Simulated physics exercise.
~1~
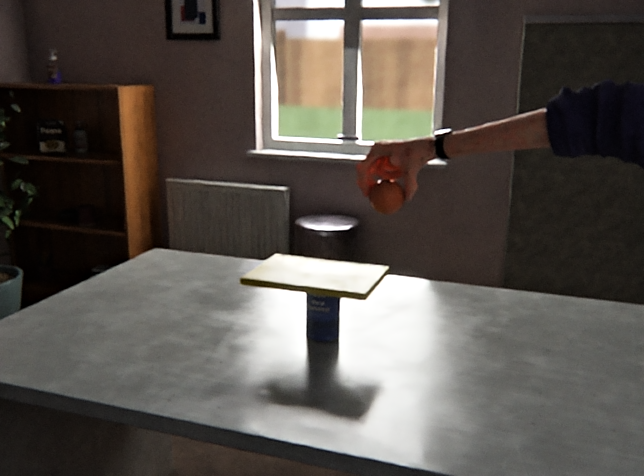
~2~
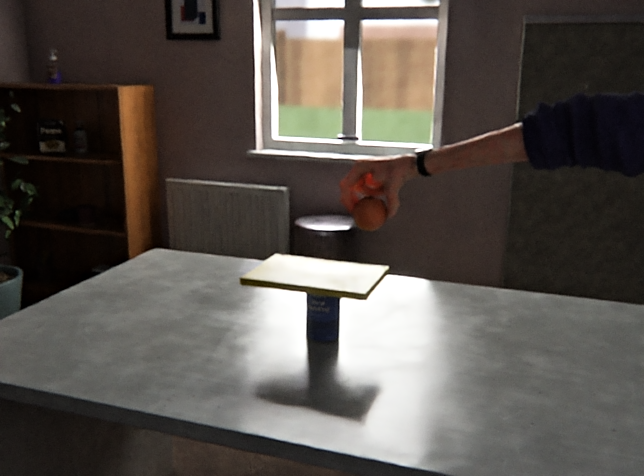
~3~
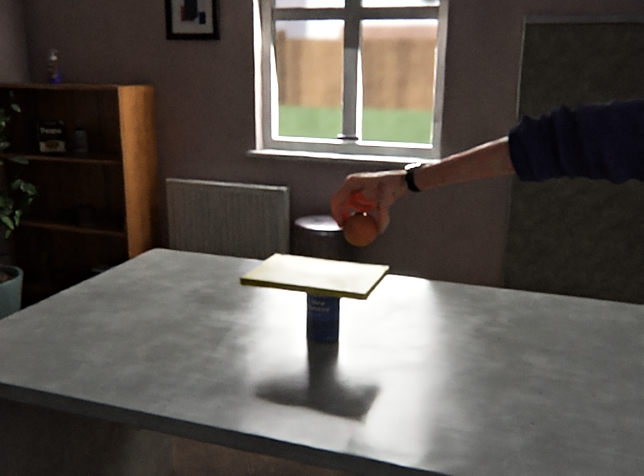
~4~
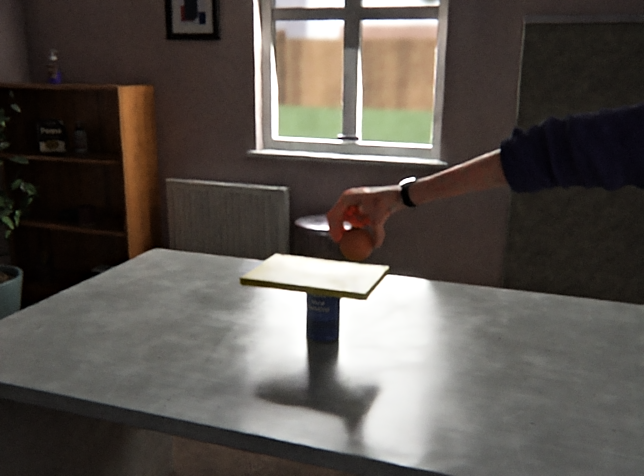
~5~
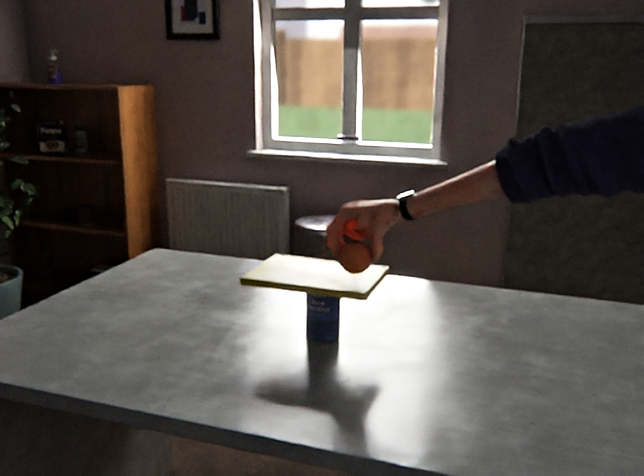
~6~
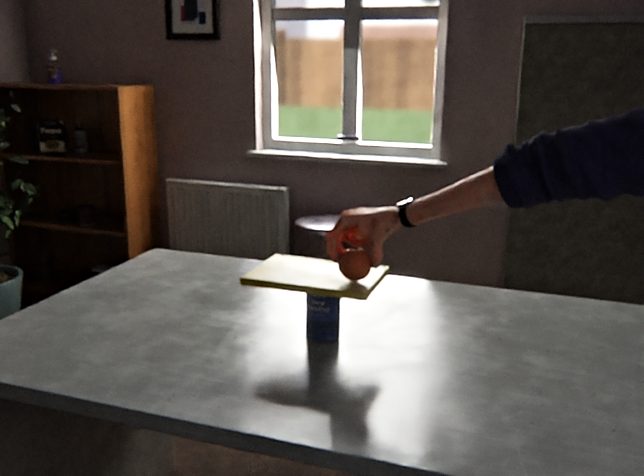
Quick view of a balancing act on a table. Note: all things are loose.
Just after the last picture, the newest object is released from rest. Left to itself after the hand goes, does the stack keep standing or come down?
The stack stays put.
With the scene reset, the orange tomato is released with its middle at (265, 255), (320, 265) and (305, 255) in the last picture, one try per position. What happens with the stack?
Try 1: Topples; try 2: Stands; try 3: Stands.
Then, 0.20 s later than the last frame, all is still.
Then, 0.30 s later than the last frame, orange tomato resting near (356, 264).
When it is over, all 3 as before. End places, in pixels of the last picture, orange tomato near (356, 264). The stack stays up.
